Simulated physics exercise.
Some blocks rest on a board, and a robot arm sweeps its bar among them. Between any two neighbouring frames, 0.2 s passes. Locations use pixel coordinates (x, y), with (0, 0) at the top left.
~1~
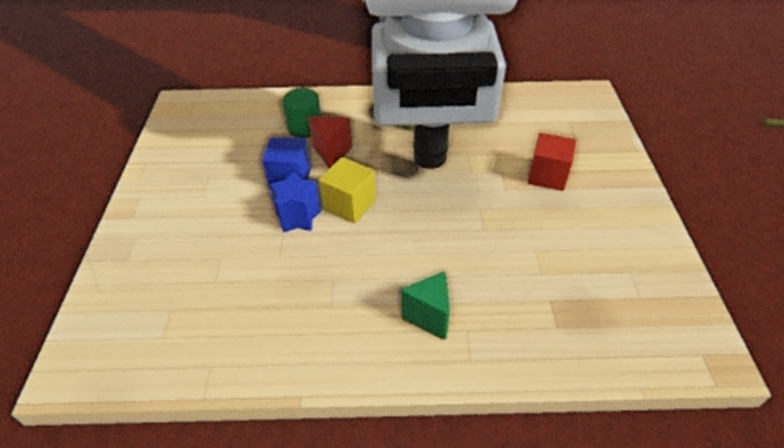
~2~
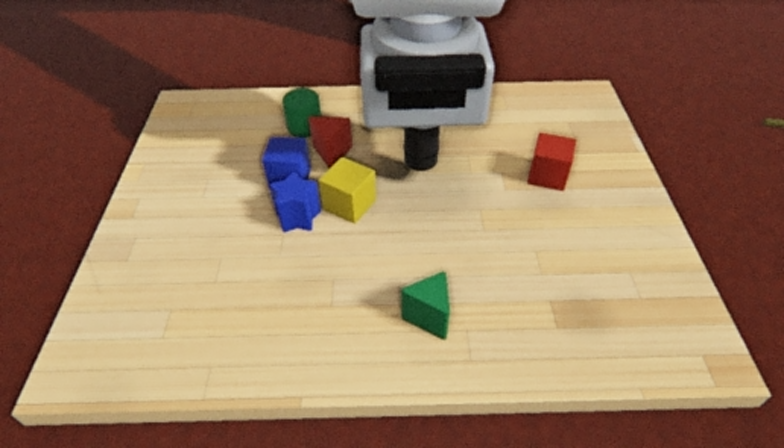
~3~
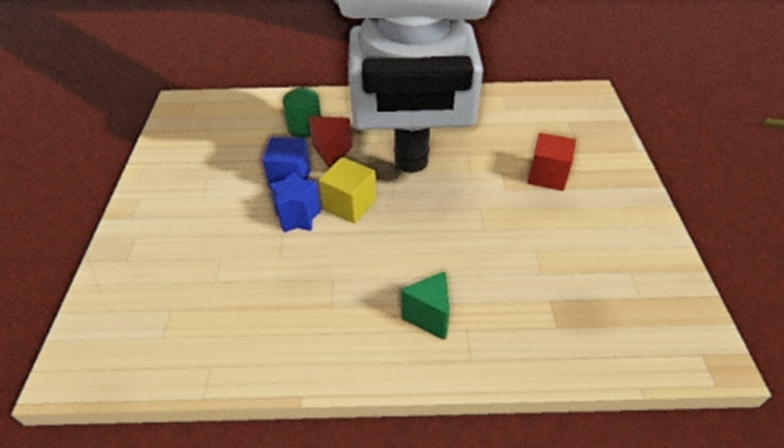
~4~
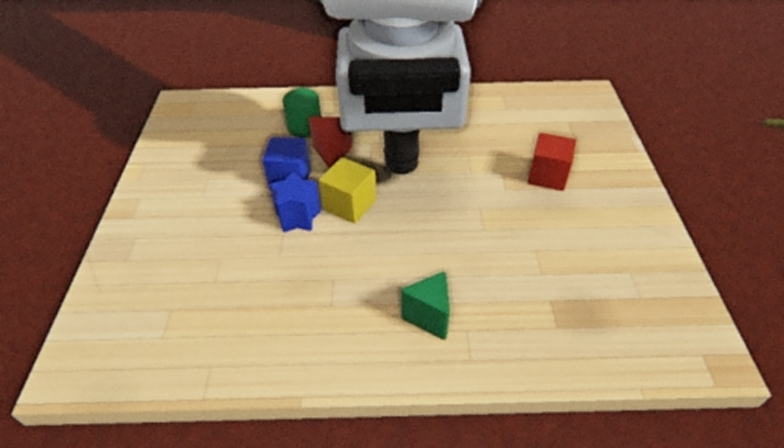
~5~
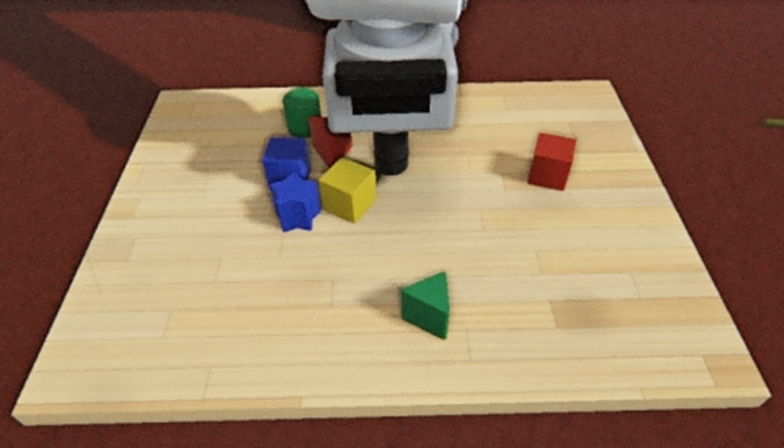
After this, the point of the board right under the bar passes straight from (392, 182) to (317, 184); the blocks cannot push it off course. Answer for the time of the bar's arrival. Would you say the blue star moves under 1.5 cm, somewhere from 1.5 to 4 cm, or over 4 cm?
My answer is that it shifts under 1.5 cm.
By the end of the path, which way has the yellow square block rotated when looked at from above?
In a top view, it turns counterclockwise.
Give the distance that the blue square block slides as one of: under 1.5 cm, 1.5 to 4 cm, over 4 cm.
Up to 1.5 cm.
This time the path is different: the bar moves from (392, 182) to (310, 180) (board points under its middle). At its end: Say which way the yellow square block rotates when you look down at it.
The yellow square block rotates counterclockwise.
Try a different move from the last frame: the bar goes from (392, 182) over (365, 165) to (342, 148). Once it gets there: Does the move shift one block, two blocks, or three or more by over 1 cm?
Going by the path, one block will move.
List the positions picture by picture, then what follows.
In the first frame, tip of the bar at (430, 159), middles of tops, blue square block at (284, 149), blue star at (292, 188), yellow square block at (347, 175).
In the second frame, bar at (421, 161), nothing pushed.
In the third frame, bar at (411, 163), nothing pushed.
In the fourth frame, bar at (402, 164), nothing pushed.
In the fifth frame, bar at (391, 166), blue square block at (284, 149), blue star at (292, 188), yellow square block at (347, 175).
On the path given first. Halfway along, bar at (352, 167); yellow square block at (338, 178), turned 25° anticlockwise.
At the end, bar at (314, 168); blue square block at (278, 148); blue star unmoved; yellow square block at (335, 180), turned 35° anticlockwise.
